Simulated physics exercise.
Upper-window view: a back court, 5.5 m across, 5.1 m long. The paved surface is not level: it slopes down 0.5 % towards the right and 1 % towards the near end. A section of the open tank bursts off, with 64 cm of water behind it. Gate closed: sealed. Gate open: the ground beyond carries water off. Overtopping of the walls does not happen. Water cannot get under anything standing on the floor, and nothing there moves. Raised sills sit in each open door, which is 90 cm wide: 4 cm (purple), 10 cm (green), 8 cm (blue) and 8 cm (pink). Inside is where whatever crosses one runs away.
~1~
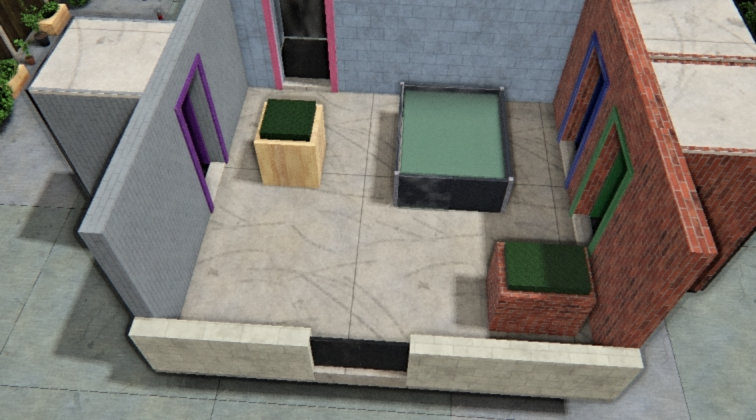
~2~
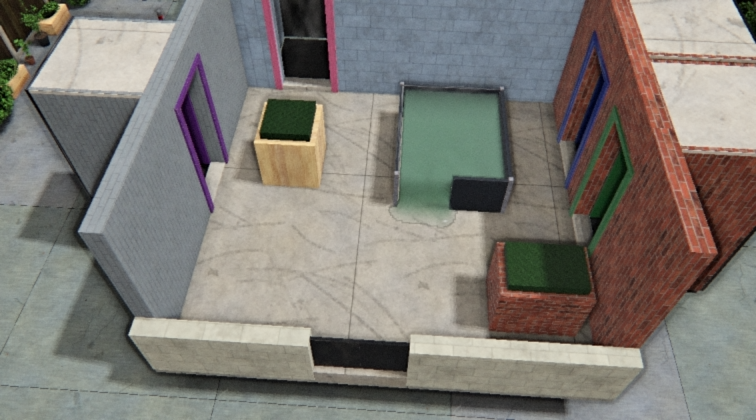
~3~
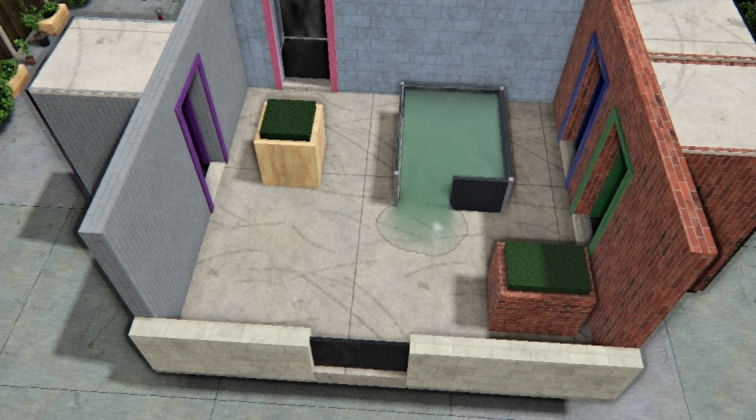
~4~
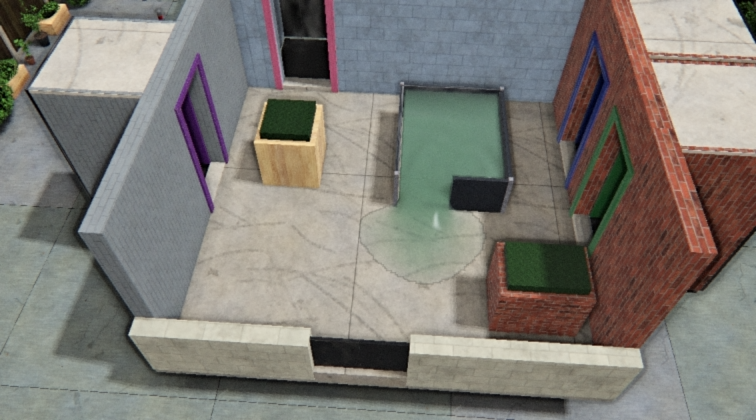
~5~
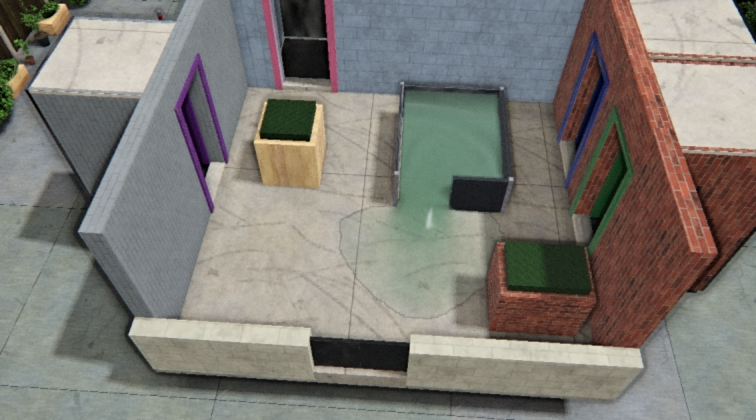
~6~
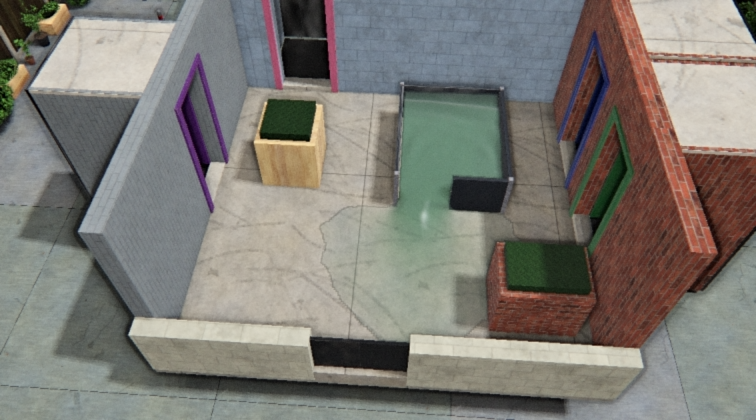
Greenish water pouring from an opened front panel of a dark-walled tank and spreading across a paved courtyard between two planters.
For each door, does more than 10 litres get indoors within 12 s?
Purple door: Above the limit. Green door: Beneath the limit. Blue door: Beneath the limit. Pink door: Beneath the limit.
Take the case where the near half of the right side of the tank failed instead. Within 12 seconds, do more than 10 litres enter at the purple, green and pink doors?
Note: Purple beyond the mark, green beyond the mark, pink short of the mark.
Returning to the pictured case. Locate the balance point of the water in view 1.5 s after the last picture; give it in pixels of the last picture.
About (422, 219).
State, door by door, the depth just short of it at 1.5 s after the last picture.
Centimetres: Purple 0 / green 4 / blue 0 / pink 0.
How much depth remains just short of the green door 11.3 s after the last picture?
Roughly 7.5 centimetres.
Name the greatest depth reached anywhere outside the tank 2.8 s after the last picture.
It gets to some 24 cm.
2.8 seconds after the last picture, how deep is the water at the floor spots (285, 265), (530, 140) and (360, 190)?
In that order: 1, 0 and 0 cm.
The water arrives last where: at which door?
That's the pink door.
Then, 0.7 s after the last picture water covers 30 % of the floor and is deepest (31 cm) near (411, 216); purple door not reached, green door not reached, blue door not reached, pink door not reached.
Then, 1.5 s after the last picture water covers 40 % of the floor and is deepest (36 cm) near (173, 344); purple door not reached, green door 4 cm at the sill, 0 L in, blue door not reached, pink door not reached.
Then, 2.8 s after the last picture water covers 50 % of the floor and is deepest (24 cm) near (588, 372); purple door 4 cm at the sill, 0 L in, green door 6 cm at the sill, 0 L in, blue door not reached, pink door not reached.
Then, 6.3 s after the last picture water covers 90 % of the floor and is deepest (14 cm) near (420, 361); purple door 6 cm at the sill, 1 L in, green door 3 cm at the sill, 0 L in, blue door 3 cm at the sill, 0 L in, pink door 7 cm at the sill, 1 L in.
Then, 11.3 s after the last picture water covers 95 % of the floor and is deepest (14 cm) near (574, 371); purple door 6 cm at the sill, 29 L in, green door 8 cm at the sill, 0 L in, blue door 10 cm at the sill, 1 L in, pink door 5 cm at the sill, 2 L in.
